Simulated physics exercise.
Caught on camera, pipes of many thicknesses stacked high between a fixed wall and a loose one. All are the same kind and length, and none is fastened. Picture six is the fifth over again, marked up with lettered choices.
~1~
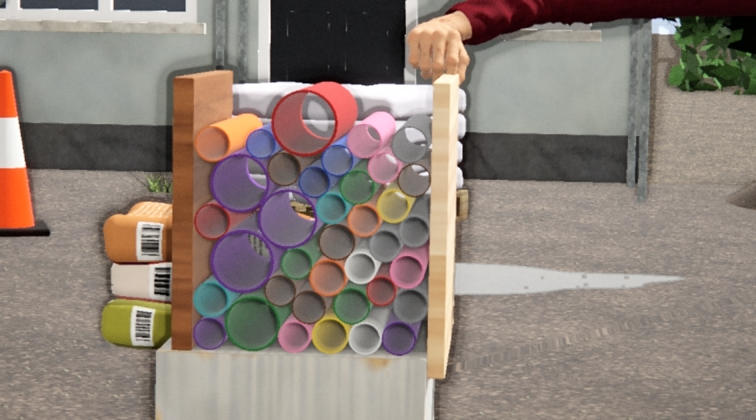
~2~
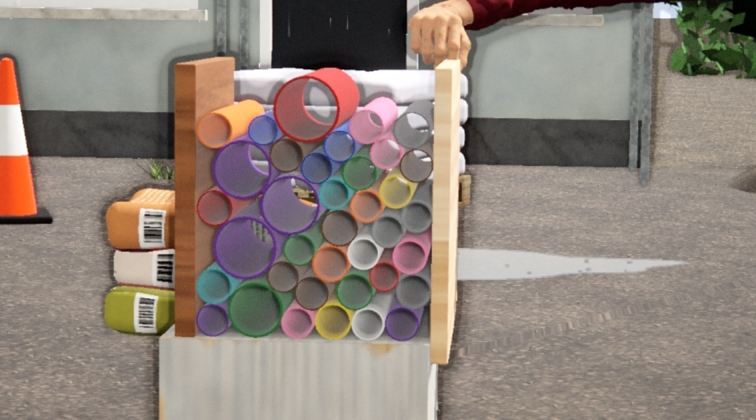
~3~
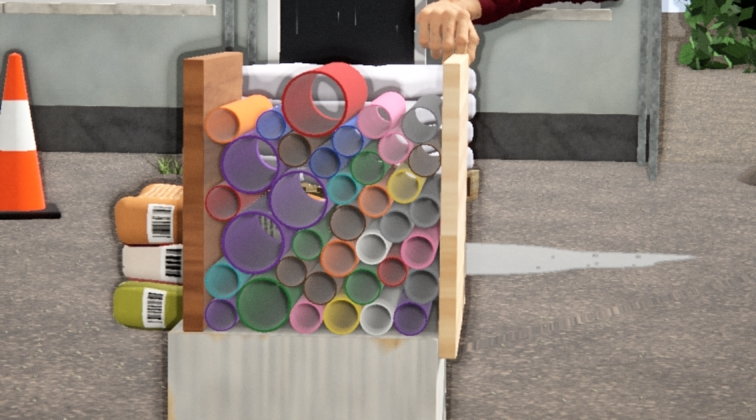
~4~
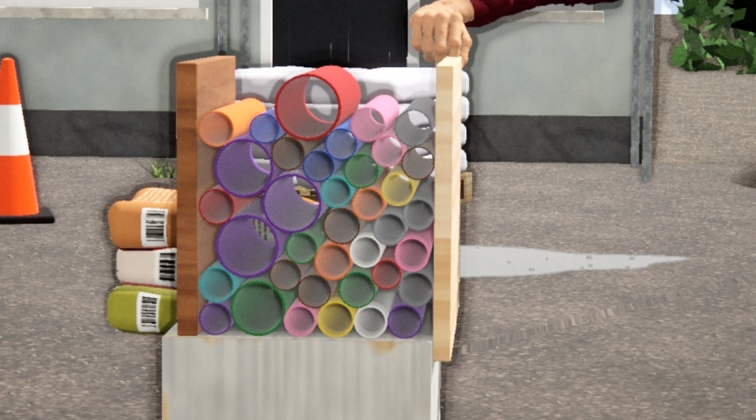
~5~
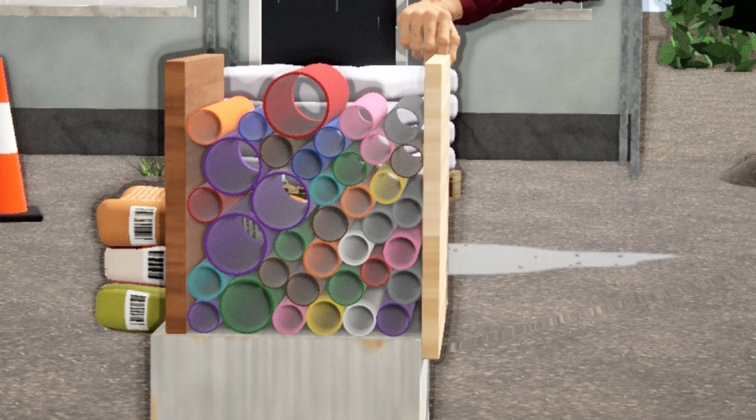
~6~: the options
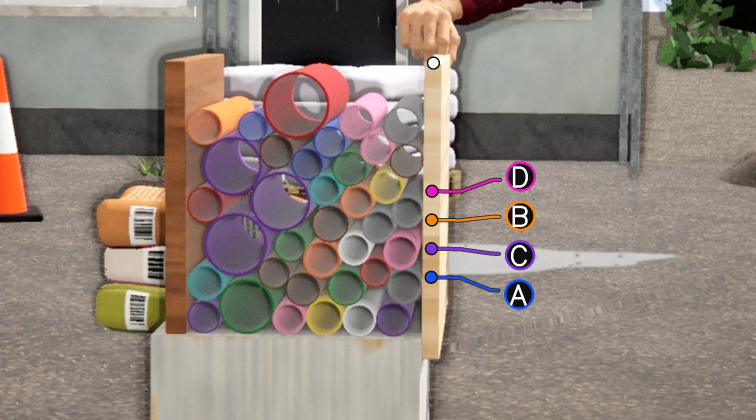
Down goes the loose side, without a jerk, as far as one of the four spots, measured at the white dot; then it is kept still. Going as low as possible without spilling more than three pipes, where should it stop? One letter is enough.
The last mark within the limit is D.
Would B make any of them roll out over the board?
At B: Yes.
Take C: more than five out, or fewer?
At C, more than five.
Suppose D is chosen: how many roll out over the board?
With D, one.
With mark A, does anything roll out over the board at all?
Yes.
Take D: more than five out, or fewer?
Fewer than five.
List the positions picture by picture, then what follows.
The first frame shows a purple pipe (399, 339); a brown pipe (280, 290).
The second frame shows a brown pipe (283, 276); a white pipe (364, 254).
The third frame shows a grey pipe (425, 212); a purple pipe (251, 165).
The fourth frame shows a pink pipe (388, 151); a red pipe (308, 107).
The fifth frame shows side board (437, 195); a purple pipe (393, 320).
On the marked copy, A at (431, 277); B at (432, 220); C at (431, 249); D at (432, 191); the white dot at (433, 63).
With D. Early on, top of the board (424, 122).
Further on, top of the board (424, 189).
At the end, top of the board (424, 190), one out over the board.
As for the rest, A more than three out over the board; B four out over the board; C more than three out over the board.
